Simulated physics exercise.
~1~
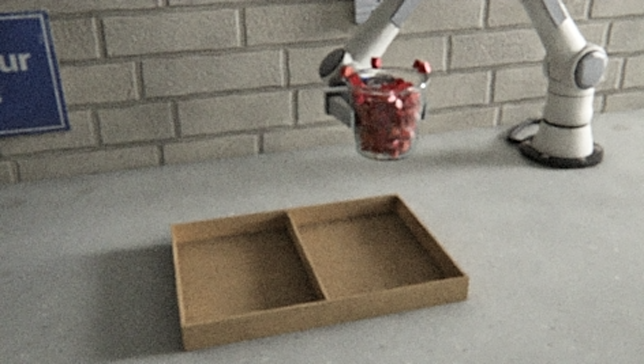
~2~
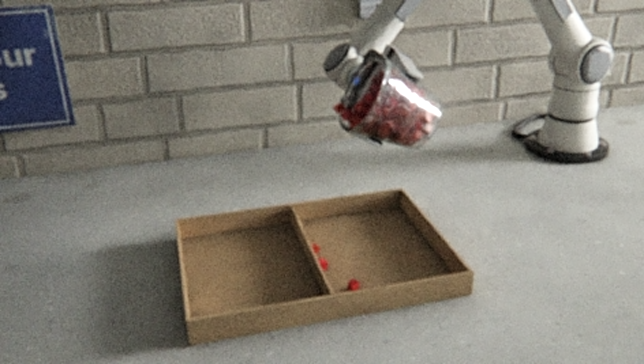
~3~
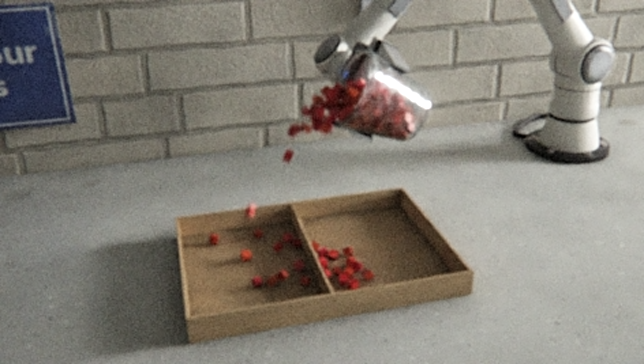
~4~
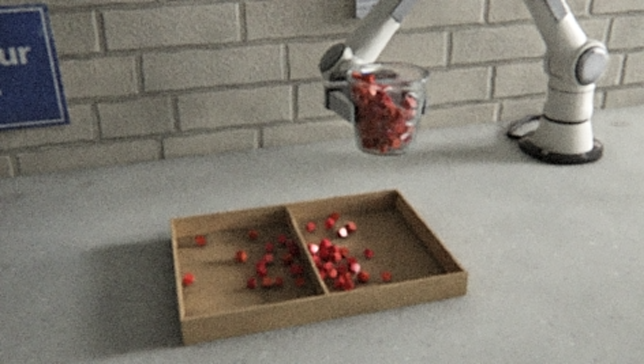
A robot arm tips a clear cup, spills some red pieces into both tray sections, and rights it.
